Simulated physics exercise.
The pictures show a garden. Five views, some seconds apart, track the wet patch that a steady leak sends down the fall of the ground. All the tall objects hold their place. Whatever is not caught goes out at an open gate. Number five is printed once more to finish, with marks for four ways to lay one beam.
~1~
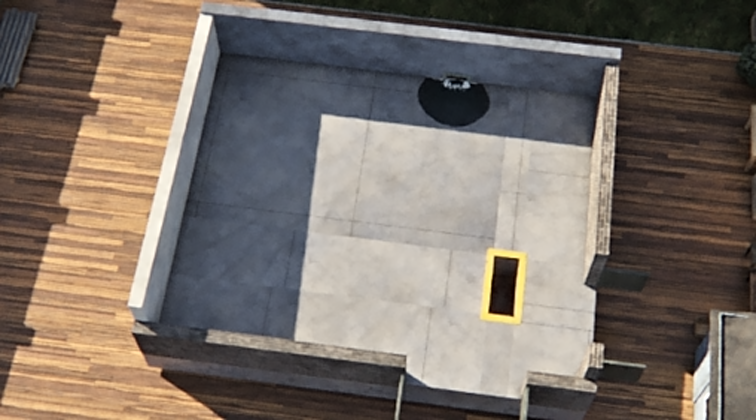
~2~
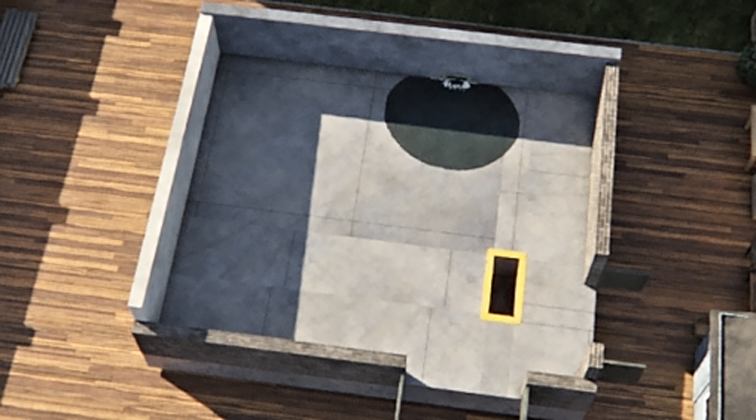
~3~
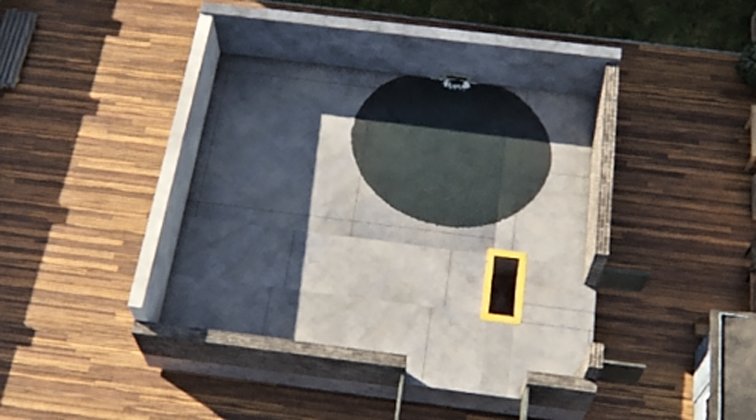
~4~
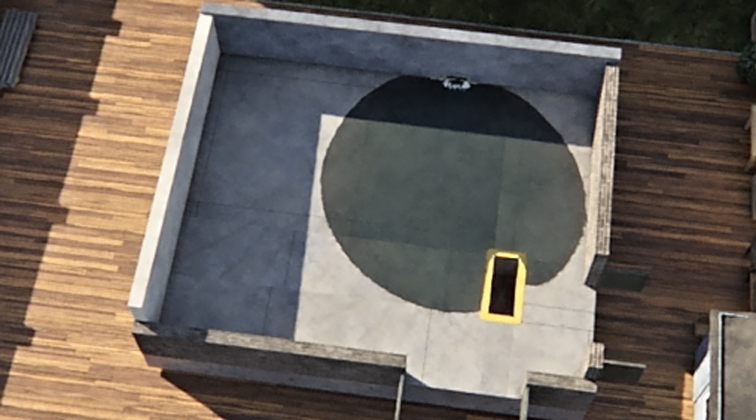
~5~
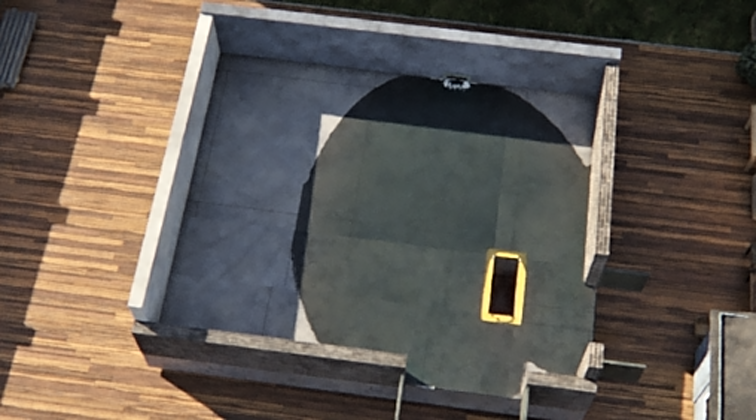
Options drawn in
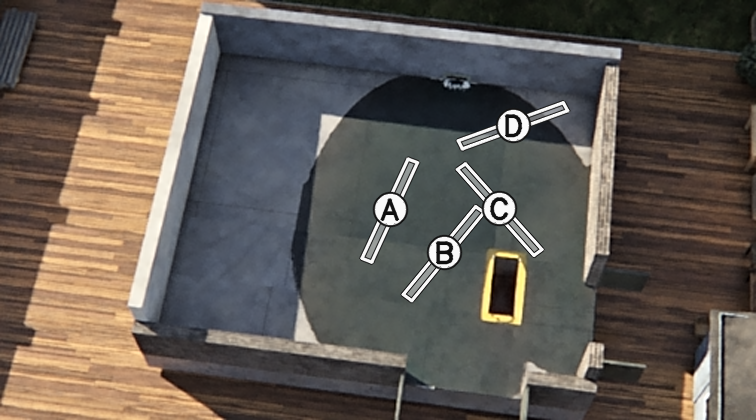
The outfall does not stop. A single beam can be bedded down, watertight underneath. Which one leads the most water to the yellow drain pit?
Choose A.
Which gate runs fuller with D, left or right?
More leaves on the left.
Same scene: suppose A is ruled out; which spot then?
It is B.
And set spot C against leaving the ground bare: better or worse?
It is worse.
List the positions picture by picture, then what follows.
Outfall at (457, 77); yellow drain pit at (504, 286); open gate at (464, 379); open gate at (581, 327); 2 % of the ground under water, visible out to (429, 112); yellow drain pit still dry, in the first picture.
In the second picture, 9 % of the ground under water, visible out to (487, 162); yellow drain pit still dry.
In the third picture, 20 % of the ground under water, visible out to (420, 218); yellow drain pit still dry.
In the fourth picture, 37 % of the ground under water, visible out to (435, 305); yellow drain pit taking water.
In the fifth picture, 56 % of the ground under water, visible out to (586, 349); yellow drain pit taking water.
In white, A from (366, 260) to (412, 160); B from (407, 297) to (479, 209); C from (461, 166) to (537, 252); D from (460, 144) to (565, 106).
Choosing A, about 23 % of the stream goes into the yellow drain pit, about 75 % out by the gates.
Choosing B, about 15 % of the stream goes into the yellow drain pit, about 81 % out by the gates.
Choosing C, about 9 % of the stream goes into the yellow drain pit, about 89 % out by the gates.
Choosing D, about 9 % of the stream goes into the yellow drain pit, about 88 % out by the gates.
